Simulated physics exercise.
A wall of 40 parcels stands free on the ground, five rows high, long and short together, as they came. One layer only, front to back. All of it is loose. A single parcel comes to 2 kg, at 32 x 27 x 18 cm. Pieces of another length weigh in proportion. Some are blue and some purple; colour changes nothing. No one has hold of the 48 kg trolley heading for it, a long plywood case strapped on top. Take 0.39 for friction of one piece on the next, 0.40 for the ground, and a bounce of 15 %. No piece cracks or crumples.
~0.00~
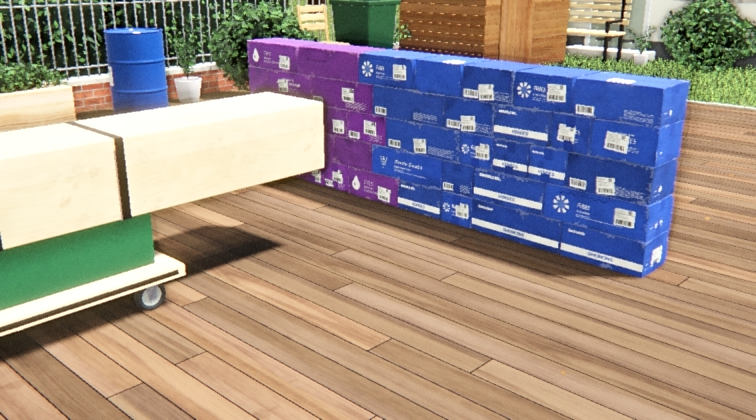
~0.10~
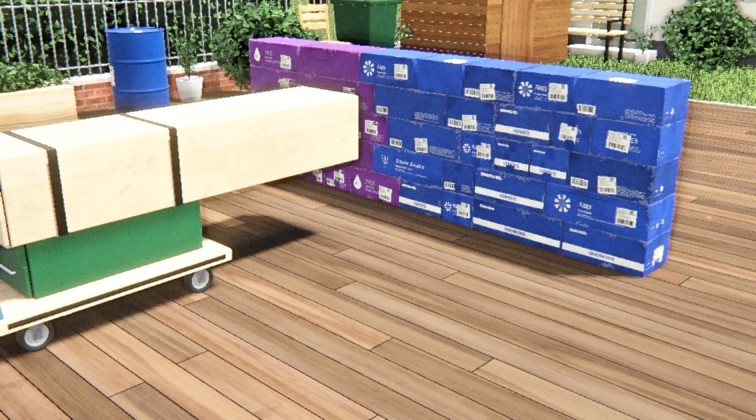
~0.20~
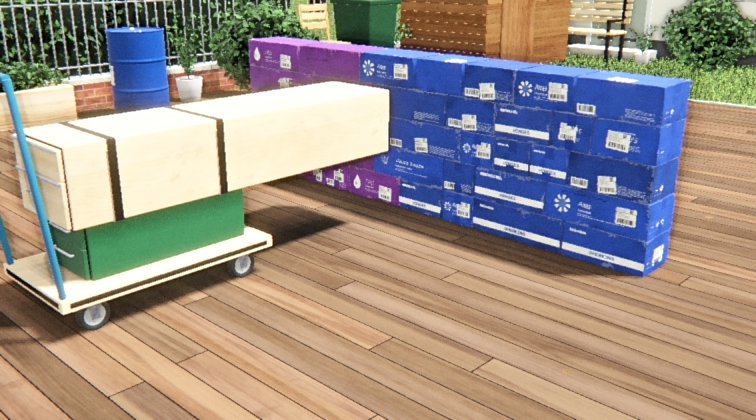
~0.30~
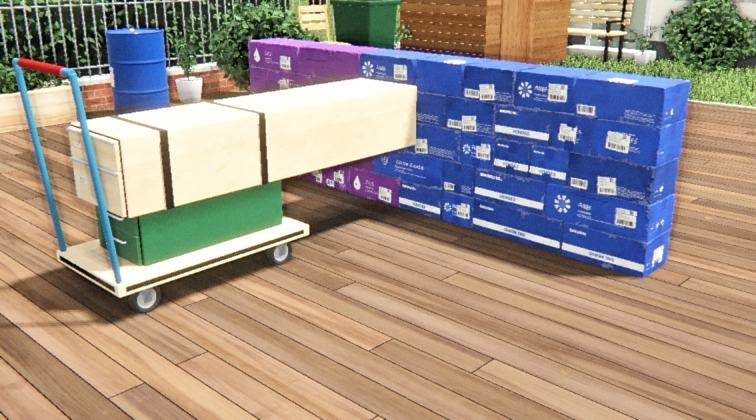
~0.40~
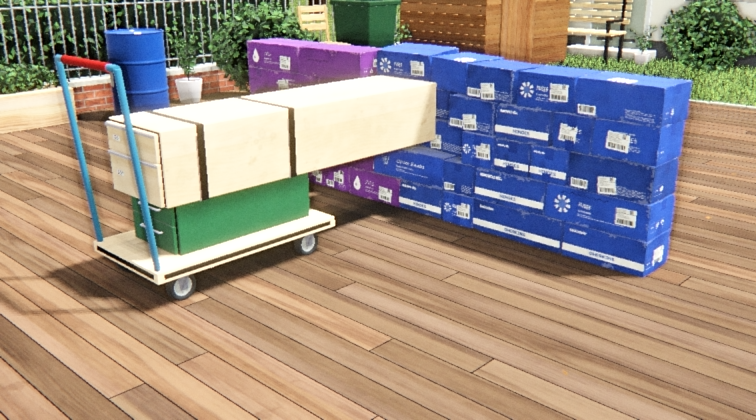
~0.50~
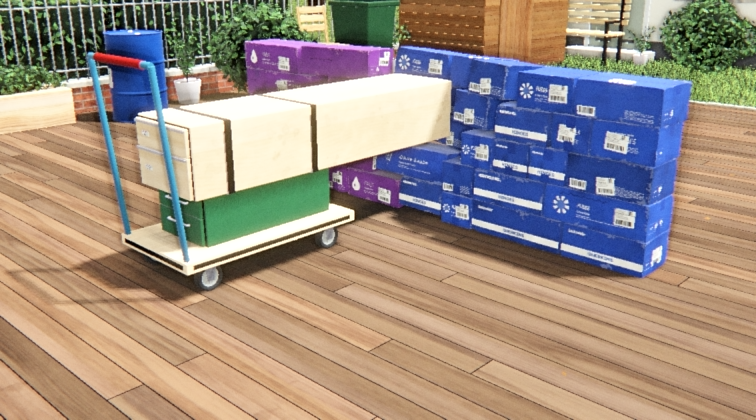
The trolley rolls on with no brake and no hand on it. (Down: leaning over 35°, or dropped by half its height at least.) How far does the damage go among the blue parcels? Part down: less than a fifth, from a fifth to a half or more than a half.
From a fifth to a half of them.
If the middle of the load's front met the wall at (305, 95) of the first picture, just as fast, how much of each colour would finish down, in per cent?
In that case blue 0, purple 50 per cent.
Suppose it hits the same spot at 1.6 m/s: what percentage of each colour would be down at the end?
In that case blue 30, purple 20 per cent.
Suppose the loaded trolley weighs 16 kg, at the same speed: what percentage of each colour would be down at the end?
In that case blue 30, purple 20 per cent.
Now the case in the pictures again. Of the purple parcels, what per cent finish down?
Purple 20 per cent.
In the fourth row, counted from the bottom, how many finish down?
The count is 3.
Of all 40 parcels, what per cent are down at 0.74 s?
At that moment 10 per cent.
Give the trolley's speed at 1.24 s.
Roughly 0.7 m/s.
Around 0.74 s, load 61 cm past the wall's line, still rolling; 4 of the 23 blue parcels down (5 of 40 in all colours); top blue parcel tipped 38°, 29 cm lower.
Around 1.24 s, load 1.13 m past the wall's line, still rolling; 8 of the 23 blue parcels down (11 of 40 in all colours); top blue parcel 71 cm lower.
Finally (2.1 s), load 1.37 m past the wall's line, stopped; 8 of the 23 blue parcels down (11 of 40 in all colours); top blue parcel 71 cm lower; top purple parcel unmoved. That is 35 per cent. Seen by the last camera, middles, top blue parcel near (550, 141), top purple parcel near (285, 56).
